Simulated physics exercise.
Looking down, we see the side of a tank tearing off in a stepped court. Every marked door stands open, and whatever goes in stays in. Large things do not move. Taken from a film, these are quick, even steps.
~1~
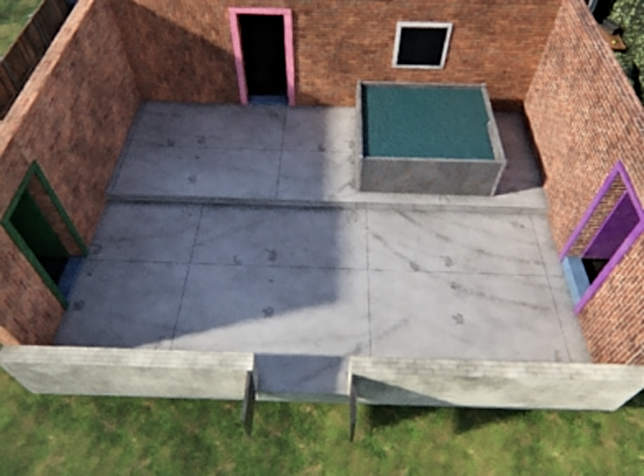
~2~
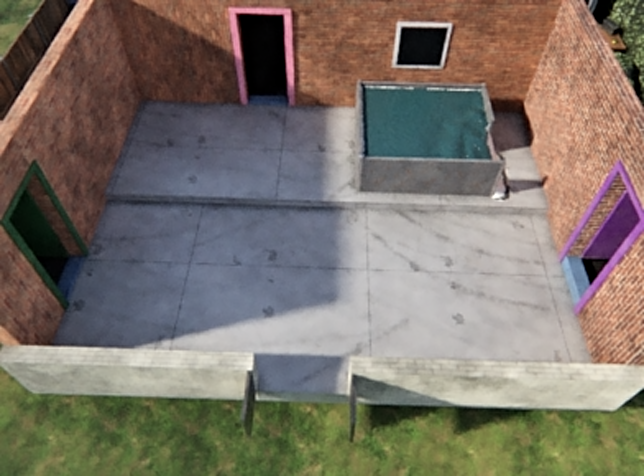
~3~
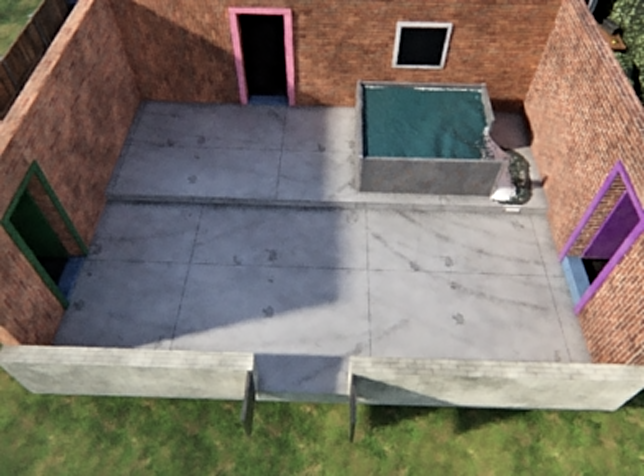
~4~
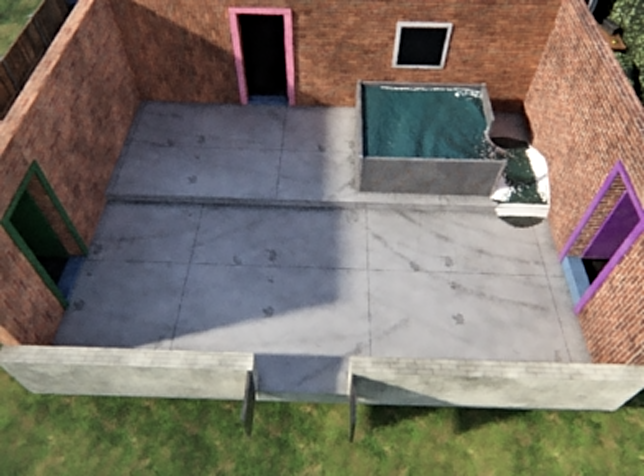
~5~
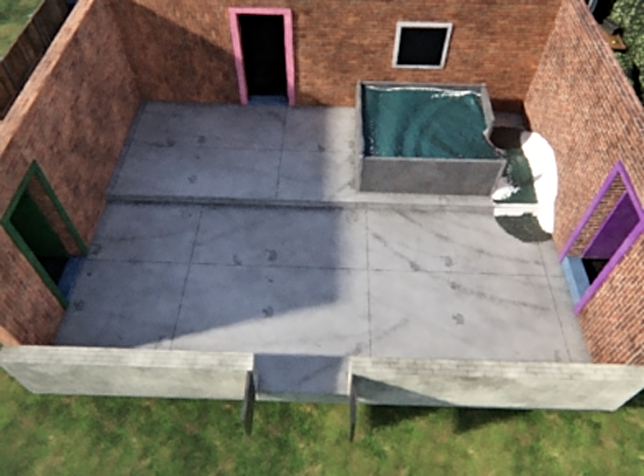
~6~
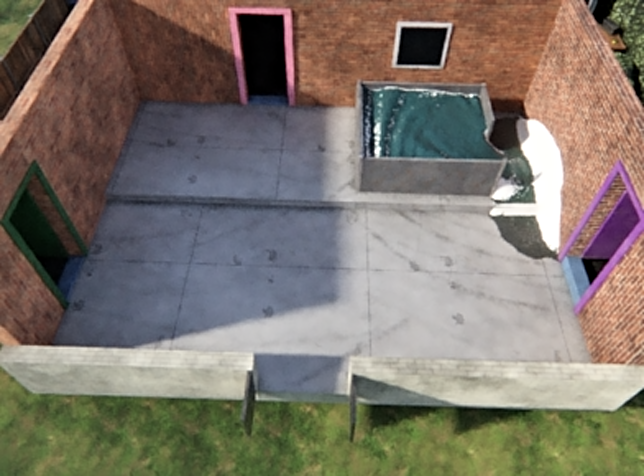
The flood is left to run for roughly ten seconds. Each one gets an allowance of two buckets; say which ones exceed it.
As I see it, the purple door never exceeds two buckets. The green door exceeds two buckets. The pink door never exceeds two buckets.
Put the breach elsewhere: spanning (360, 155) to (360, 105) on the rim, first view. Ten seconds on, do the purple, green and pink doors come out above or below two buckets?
Purple door: Below, green door: Above, pink door: Above.
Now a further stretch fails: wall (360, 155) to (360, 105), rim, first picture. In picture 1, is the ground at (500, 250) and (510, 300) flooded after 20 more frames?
As listed: Unflooded, unflooded.
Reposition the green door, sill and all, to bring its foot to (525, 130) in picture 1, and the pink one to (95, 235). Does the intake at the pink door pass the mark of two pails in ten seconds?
The answer is that pink tops the limit.
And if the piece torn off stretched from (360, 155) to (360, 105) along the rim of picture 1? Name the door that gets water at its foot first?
I'd go with the pink one.
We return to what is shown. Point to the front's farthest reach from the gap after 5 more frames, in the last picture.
Farthest reach: (582, 363).
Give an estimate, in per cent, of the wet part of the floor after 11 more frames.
Close to 20 %.
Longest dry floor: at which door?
I'd say the green-painted one.
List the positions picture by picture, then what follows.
The first picture shows the tank at (426, 122) is whole and still.
In the second picture, water pours out at (489, 162) and has run to (496, 198).
In the third picture, the front is at (519, 157), out from the gap at (488, 164).
In the fourth picture, water pours out at (488, 165) and has run to (528, 147).
In the fifth picture, the front is at (523, 131), out from the gap at (488, 165).
In the sixth picture, the front is at (557, 256), out from the gap at (488, 165).
A moment on, water covers 10 % of the floor; the purple door wet at the sill, nothing in, the green door not reached, the pink door not reached.
Next, water covers 20 % of the floor; the purple door wet at the sill, nothing in, the green door not reached, the pink door not reached.
Then, water covers 40 % of the floor; the purple door wet at the sill, nothing in, the green door not reached, the pink door wet at the sill, nothing in.
Later, water covers 90 % of the floor; the purple door wet at the sill, nothing in, the green door under two buckets in, the pink door wet at the sill, nothing in.
In the end, water covers 90 % of the floor; the purple door wet at the sill, nothing in, the green door over two buckets in, the pink door wet at the sill, nothing in.
